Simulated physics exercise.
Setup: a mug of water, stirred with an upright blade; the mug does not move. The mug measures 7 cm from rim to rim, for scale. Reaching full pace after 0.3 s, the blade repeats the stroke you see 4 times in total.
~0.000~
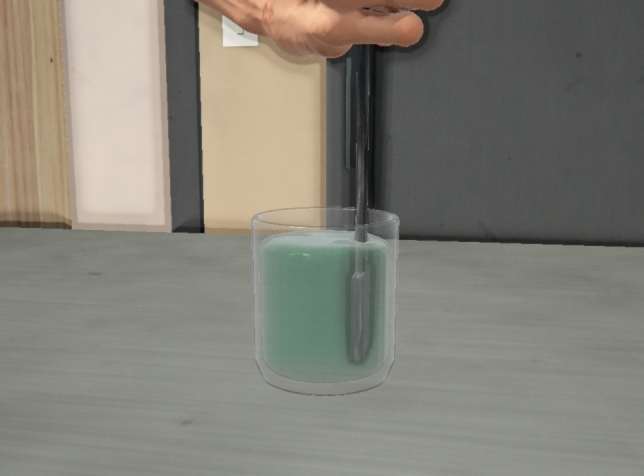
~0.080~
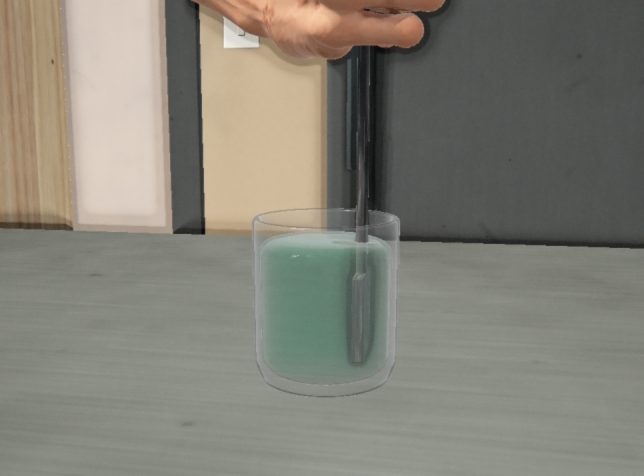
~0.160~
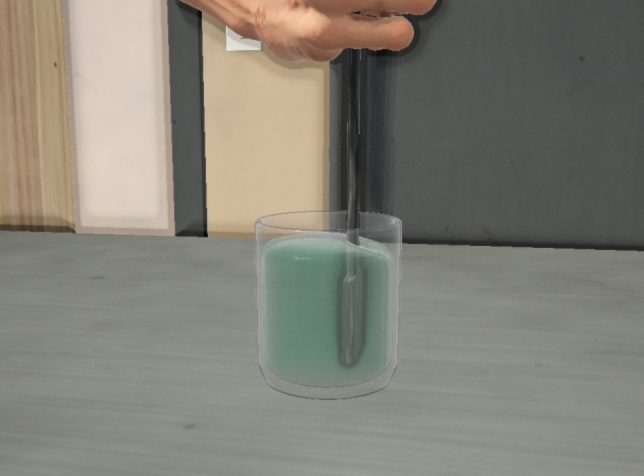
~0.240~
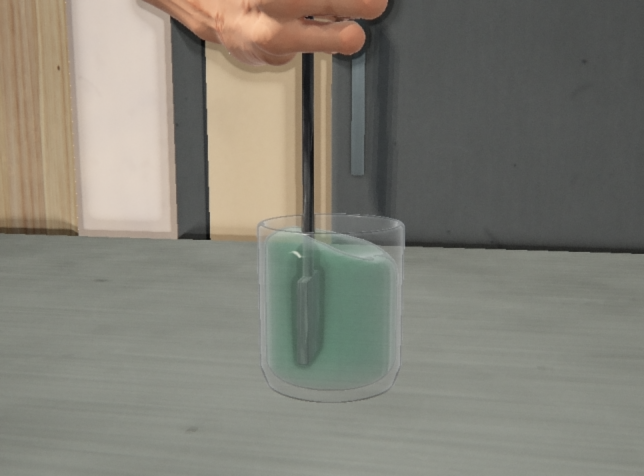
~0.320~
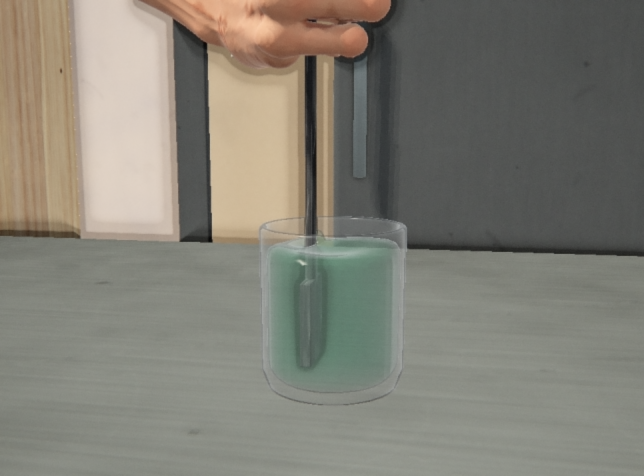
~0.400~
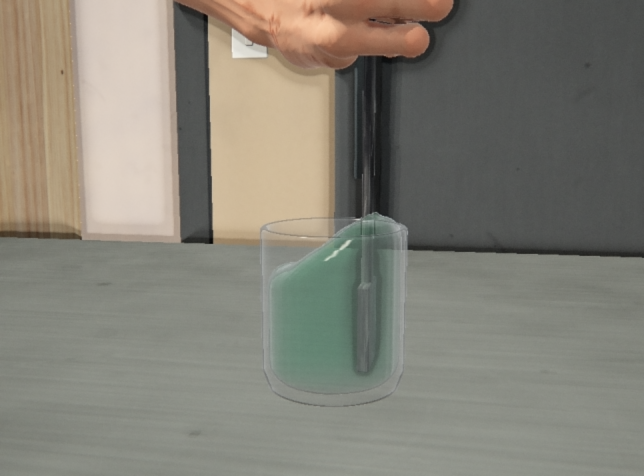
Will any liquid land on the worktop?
The stir is too much.
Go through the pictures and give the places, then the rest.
In the first picture, the stem is at (363, 96); surface from (261, 240) to (391, 246); the rim runs from (258, 219) to (395, 223).
In the second picture, the stem is at (363, 97); surface from (263, 241) to (391, 247).
In the third picture, the stem is at (354, 100); surface from (264, 242) to (394, 253).
In the fourth picture, the stem is at (308, 103); surface from (266, 231) to (398, 259).
In the fifth picture, the stem is at (311, 105); surface from (268, 246) to (399, 243).
In the sixth picture, the stem is at (369, 106); surface from (272, 266) to (401, 228).
After 0.65 s 4 ml is over the rim.
After 0.89 s 11 ml is over the rim.
After 1.14 s 18 ml is over the rim.
After 1.39 s 18 ml is over the rim.
In the end 18 ml is over the rim.
